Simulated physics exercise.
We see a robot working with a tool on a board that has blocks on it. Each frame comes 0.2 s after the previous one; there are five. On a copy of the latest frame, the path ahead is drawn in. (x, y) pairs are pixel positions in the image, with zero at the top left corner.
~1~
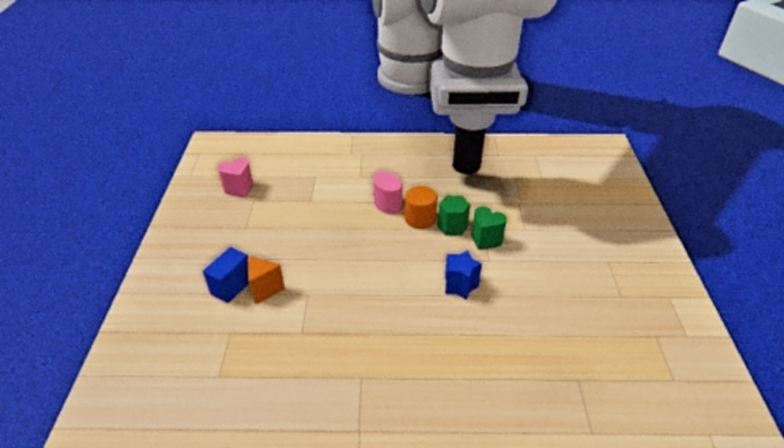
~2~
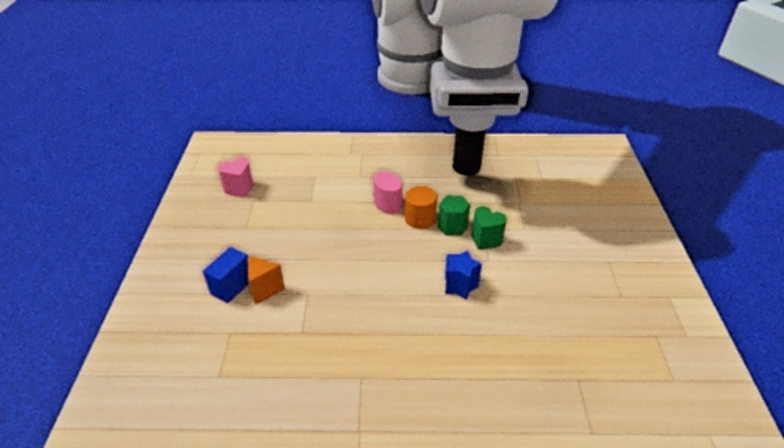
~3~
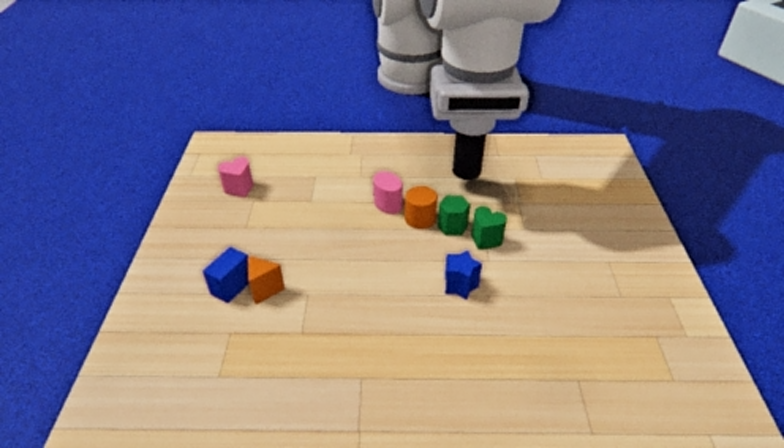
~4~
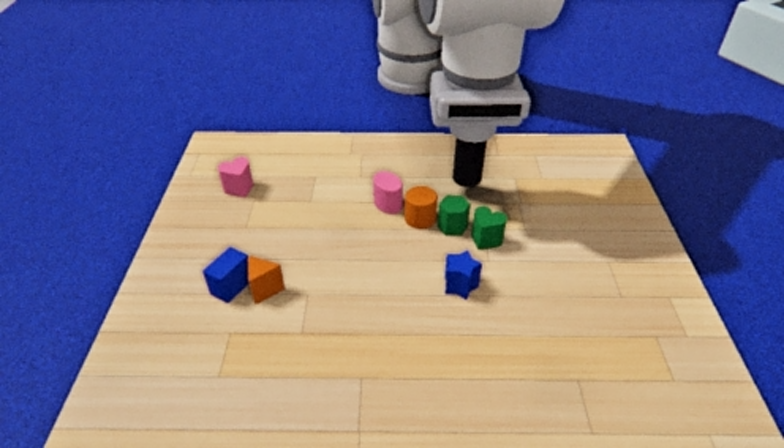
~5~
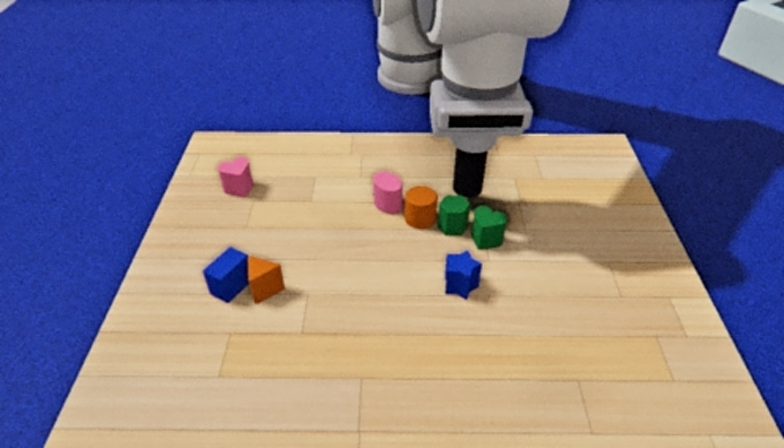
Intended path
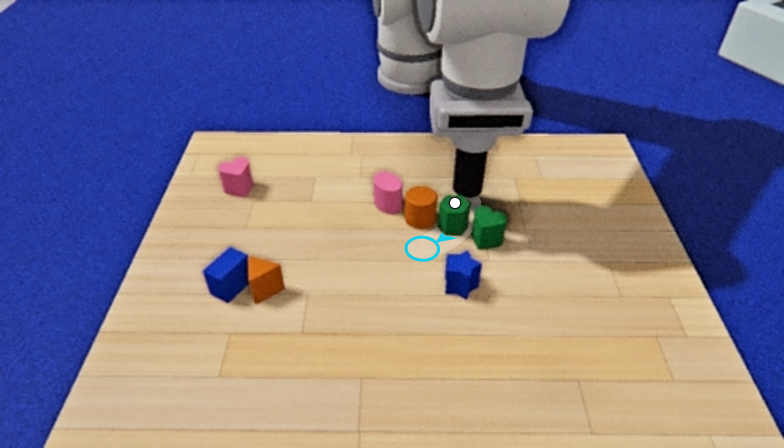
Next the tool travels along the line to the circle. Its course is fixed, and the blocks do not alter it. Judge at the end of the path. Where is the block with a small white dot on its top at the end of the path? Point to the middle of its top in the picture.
Expect it around (407, 245).
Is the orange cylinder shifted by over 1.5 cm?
I expect not.
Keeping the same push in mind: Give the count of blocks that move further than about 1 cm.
The push moves one block more than 1 cm.
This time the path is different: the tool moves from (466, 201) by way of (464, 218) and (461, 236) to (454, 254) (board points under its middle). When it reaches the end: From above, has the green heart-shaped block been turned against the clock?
Going by the path, yes.
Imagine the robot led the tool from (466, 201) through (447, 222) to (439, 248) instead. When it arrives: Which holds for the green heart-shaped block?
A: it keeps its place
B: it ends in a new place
Choice A: It keeps its place.
Path on the board, from (466, 201) over (462, 220) and (447, 236) to (422, 248); the dot is on the green hexagonal block.
The first path, step by step. One third of the way, tool (462, 208); green hexagonal block (448, 214).
Two thirds of the way, tool (446, 224); green hexagonal block (429, 231), turned 20° clockwise.
At the end, tool (423, 236); orange cylinder in place; green hexagonal block (407, 245); green heart-shaped block in place.
